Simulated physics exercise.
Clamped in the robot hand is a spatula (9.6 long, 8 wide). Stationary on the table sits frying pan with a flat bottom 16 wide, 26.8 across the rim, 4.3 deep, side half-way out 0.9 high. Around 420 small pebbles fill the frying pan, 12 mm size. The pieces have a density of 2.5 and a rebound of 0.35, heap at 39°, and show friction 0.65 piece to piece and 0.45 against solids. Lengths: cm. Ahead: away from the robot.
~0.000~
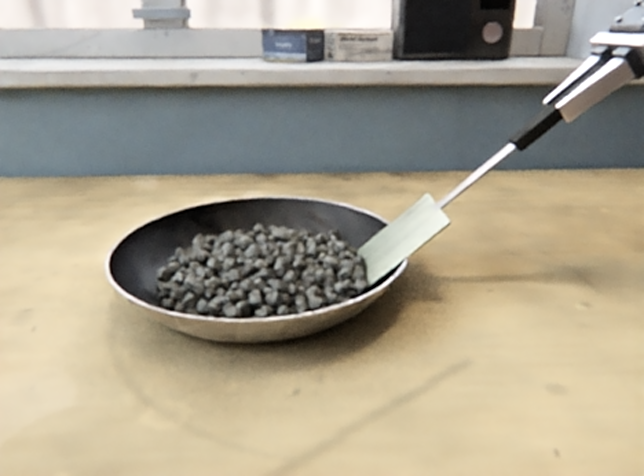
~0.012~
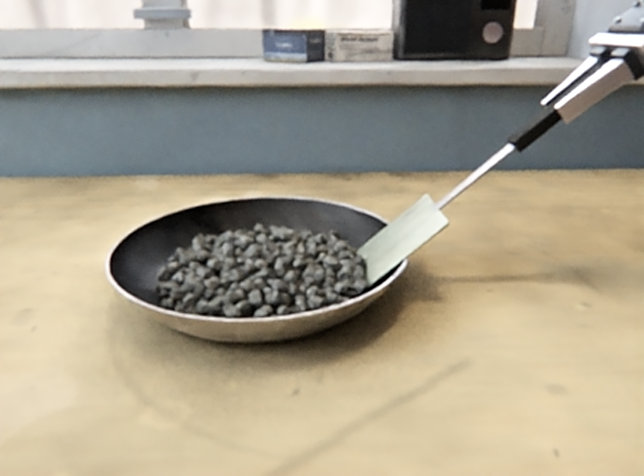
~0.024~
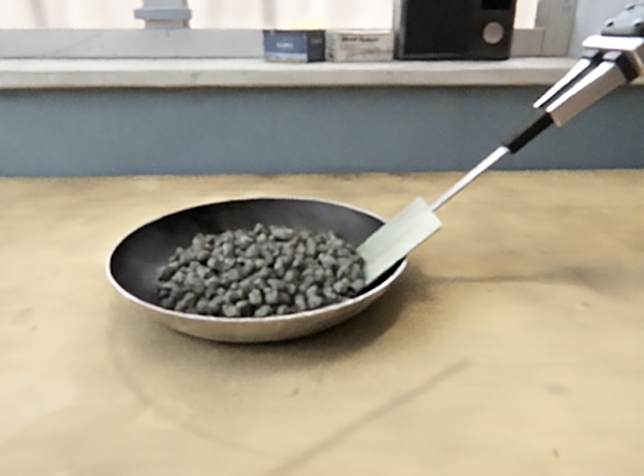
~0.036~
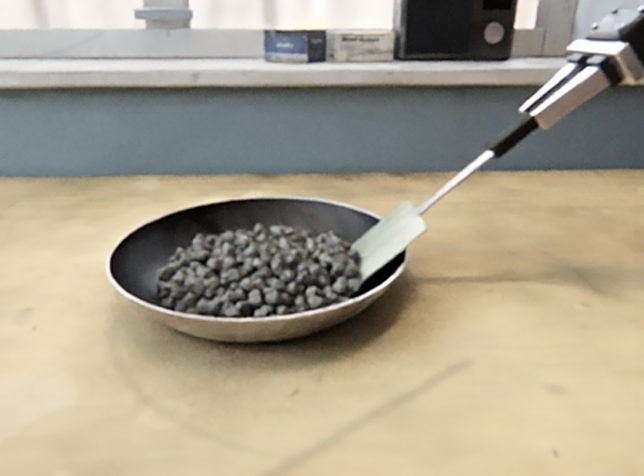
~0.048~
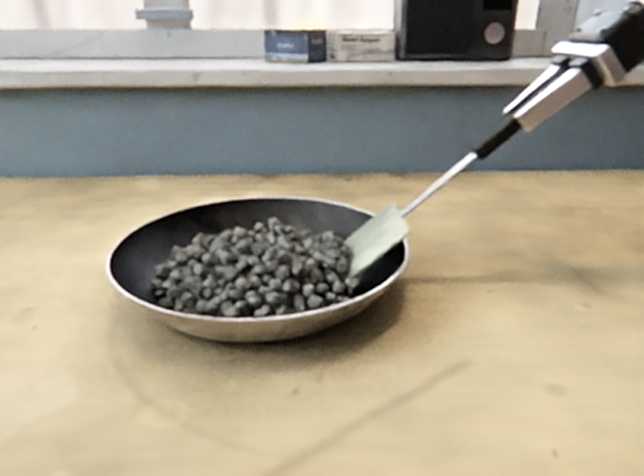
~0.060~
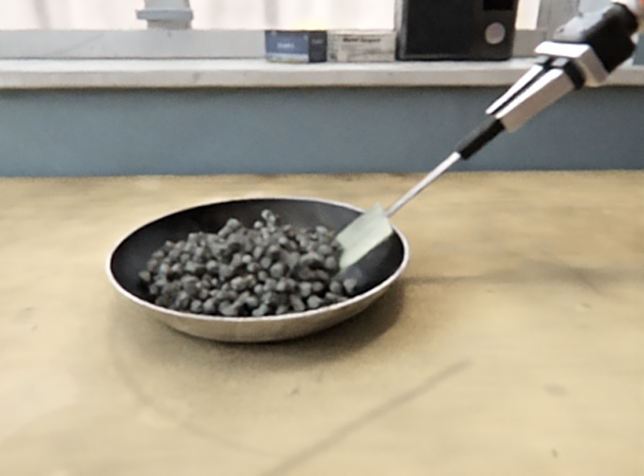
Robot arm pushing a pale spatula leftward into a frying pan of dark pebbles, heaping them toward the left side.
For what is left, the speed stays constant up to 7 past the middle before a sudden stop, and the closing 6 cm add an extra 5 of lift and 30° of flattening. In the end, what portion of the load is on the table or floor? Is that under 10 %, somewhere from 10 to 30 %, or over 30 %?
It is from 10 to 30 %.
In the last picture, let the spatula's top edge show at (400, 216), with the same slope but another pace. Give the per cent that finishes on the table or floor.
About 15 percent.
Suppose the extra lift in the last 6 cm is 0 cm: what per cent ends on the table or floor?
5 %.
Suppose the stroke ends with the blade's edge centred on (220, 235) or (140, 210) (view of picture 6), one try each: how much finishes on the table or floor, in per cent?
I'd say some 10 per cent, then some 35 per cent.
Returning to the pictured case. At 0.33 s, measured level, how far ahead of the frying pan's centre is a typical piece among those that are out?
Roughly 22 cm.
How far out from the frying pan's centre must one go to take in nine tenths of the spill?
Roughly 45 cm.
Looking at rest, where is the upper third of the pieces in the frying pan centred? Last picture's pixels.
Somewhere around (165, 260) in the last picture.
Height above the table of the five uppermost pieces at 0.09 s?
Estimated height above table: Approx. 6 cm.
By 0.09 s, sloping 42°, highest piece 6 above the table; 418 in the frying pan.
By 0.12 s, sloping 33°, highest piece 7 above the table; 418 in the frying pan.
By 0.33 s, sloping 12°, highest piece 9 above the table; 327 in the frying pan, 66 on the table or floor, 25 on the blade or in flight.
By 1.38 s, sloping 12°, highest piece 5 above the table; 327 in the frying pan, 91 on the table or floor.
Final count, 327 in the frying pan, 91 on the table or floor. That is 22 % on the table or floor.
